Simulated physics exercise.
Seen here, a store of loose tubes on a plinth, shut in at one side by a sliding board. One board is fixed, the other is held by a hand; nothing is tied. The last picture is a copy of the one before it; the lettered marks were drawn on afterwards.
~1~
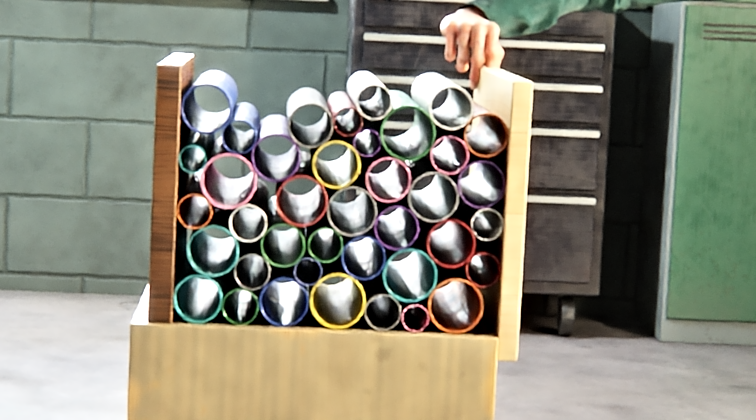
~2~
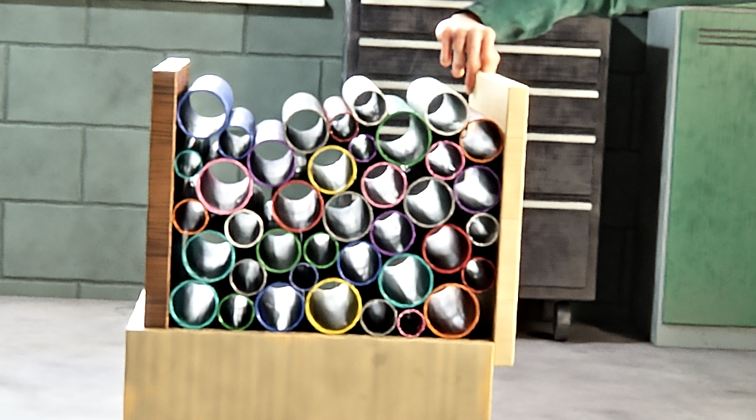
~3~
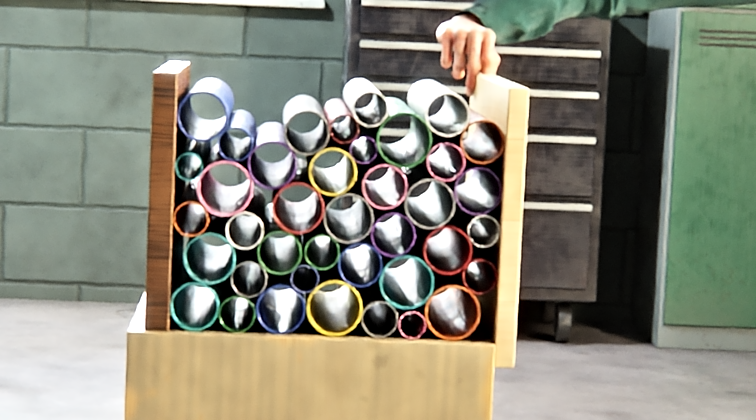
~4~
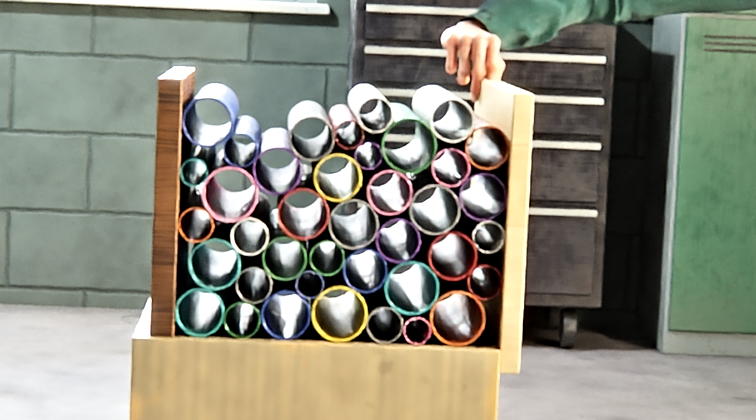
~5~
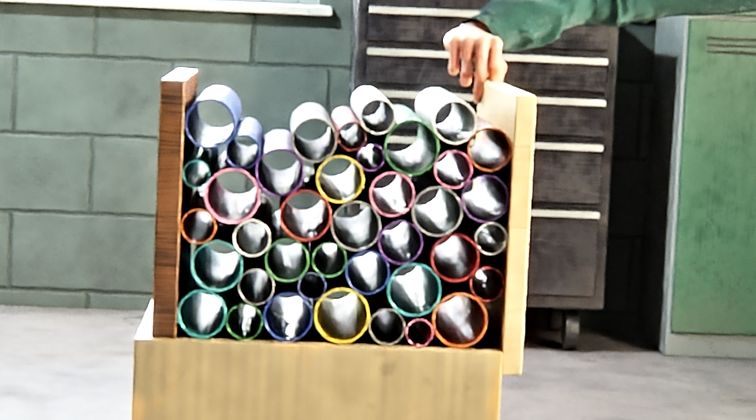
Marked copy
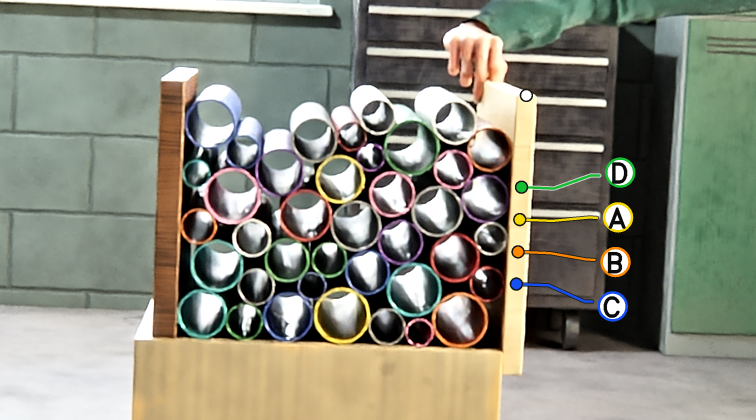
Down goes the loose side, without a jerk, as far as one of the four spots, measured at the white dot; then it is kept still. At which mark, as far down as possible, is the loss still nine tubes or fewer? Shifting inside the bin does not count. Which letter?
Stop at C.
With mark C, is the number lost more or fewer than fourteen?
Fewer than fourteen.
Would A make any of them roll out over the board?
Yes.
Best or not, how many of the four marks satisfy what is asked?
Four of the four.
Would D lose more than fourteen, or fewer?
Fewer than fourteen.
On the marked copy, A at (520, 219); B at (518, 252); C at (517, 284); D at (522, 187); the white dot at (527, 96).
Taking C. A third of the way, top of the board (511, 177).
Two thirds of the way, top of the board (506, 271).
When it is over, top of the board (505, 283), about five out over the board.
As for the rest, A two out over the board; B three out over the board; D none out over the board.
